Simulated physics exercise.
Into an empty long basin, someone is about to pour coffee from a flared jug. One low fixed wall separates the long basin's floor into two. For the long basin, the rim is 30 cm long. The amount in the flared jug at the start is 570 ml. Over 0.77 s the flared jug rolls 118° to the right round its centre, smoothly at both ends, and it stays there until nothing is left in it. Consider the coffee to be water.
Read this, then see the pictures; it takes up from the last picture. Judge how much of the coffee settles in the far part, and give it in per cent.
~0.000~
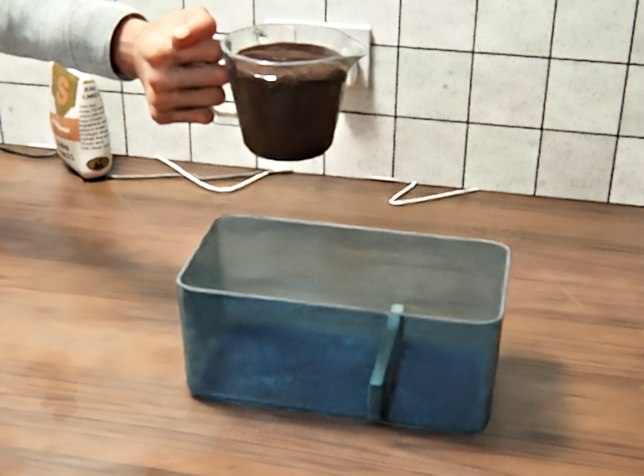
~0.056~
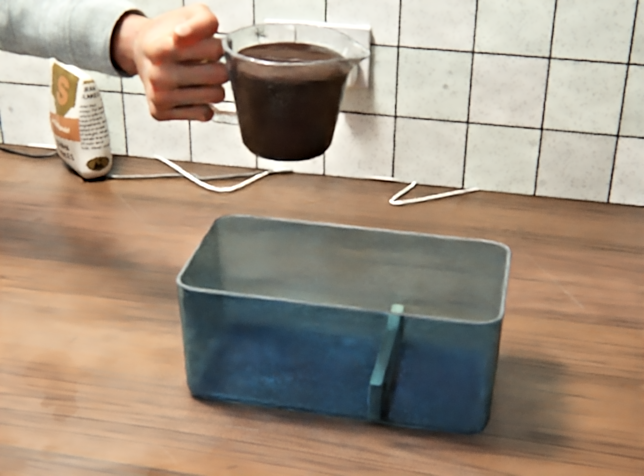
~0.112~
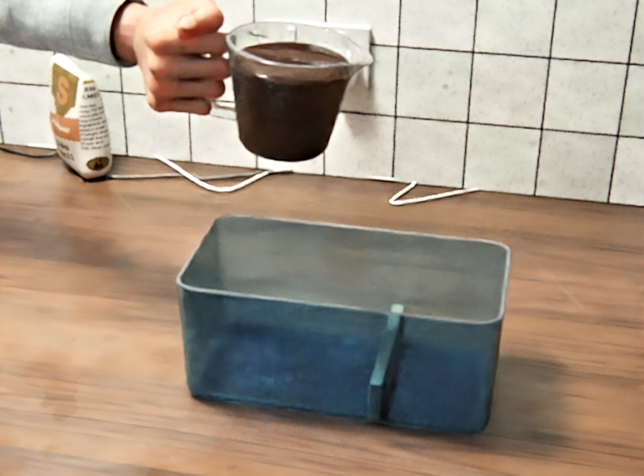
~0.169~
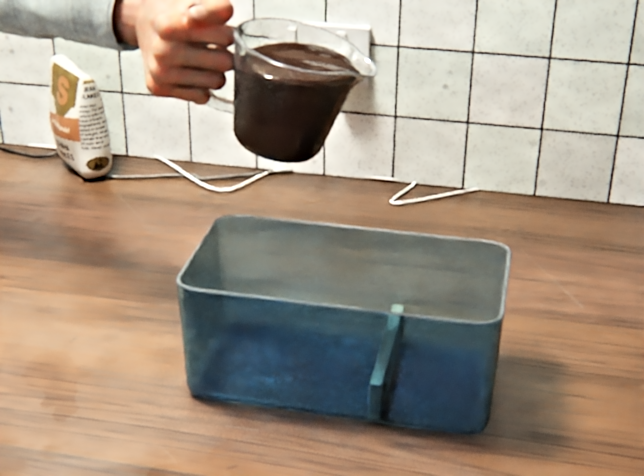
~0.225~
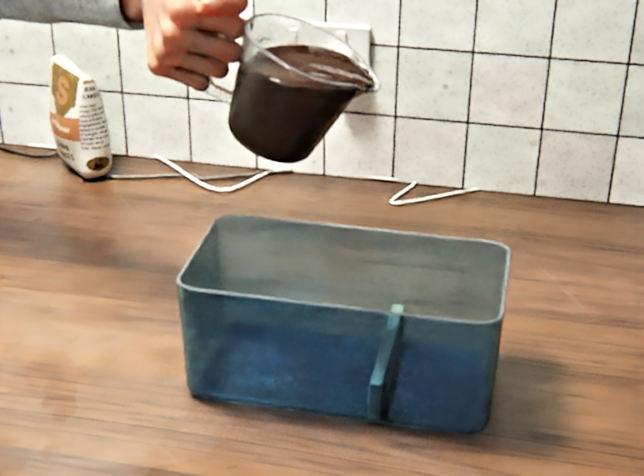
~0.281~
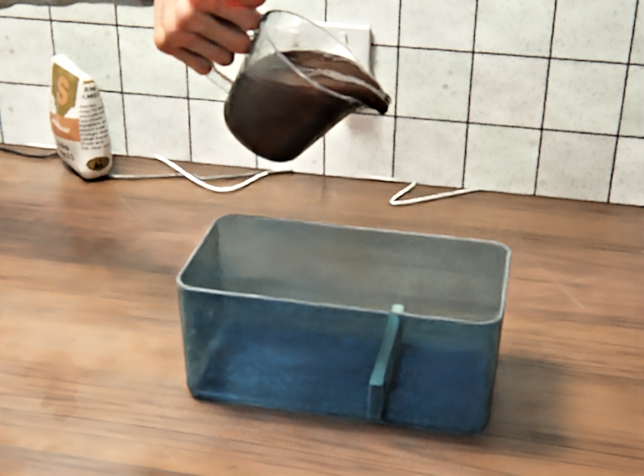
Some 62 per cent settles in the far part.
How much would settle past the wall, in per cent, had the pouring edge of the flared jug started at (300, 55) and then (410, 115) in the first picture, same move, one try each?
10 per cent first, 75 per cent second.
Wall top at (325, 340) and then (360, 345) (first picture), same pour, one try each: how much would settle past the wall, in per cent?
85 per cent first, 80 per cent second.
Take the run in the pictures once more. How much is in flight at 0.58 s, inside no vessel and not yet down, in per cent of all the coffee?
Close to 36 per cent, I'd say.
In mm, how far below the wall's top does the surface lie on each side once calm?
About 34 mm on the left, about 18 mm on the right.
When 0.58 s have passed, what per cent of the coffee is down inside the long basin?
Fraction in basin: Approx. 34%.
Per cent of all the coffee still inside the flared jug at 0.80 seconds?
What remains is about 1 percent of it all.
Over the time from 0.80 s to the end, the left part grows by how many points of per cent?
It comes to about 12 per cent.
By 0.58 s the tilt is 101° and 31 per cent is still to pour, 0 is left of the wall and 34 right of it.
By 0.80 s the tilt is 118° and 1 per cent is still to pour, 21 is left of the wall and 69 right of it.
By 1.02 s the tilt is 118° and 0 per cent is still to pour, 34 is left of the wall and 62 right of it.
By 1.27 s the tilt is 118° and 0 per cent is still to pour, 34 is left of the wall and 62 right of it.
At rest 34 per cent lies left of the wall, 62 right of it and 4 outside.
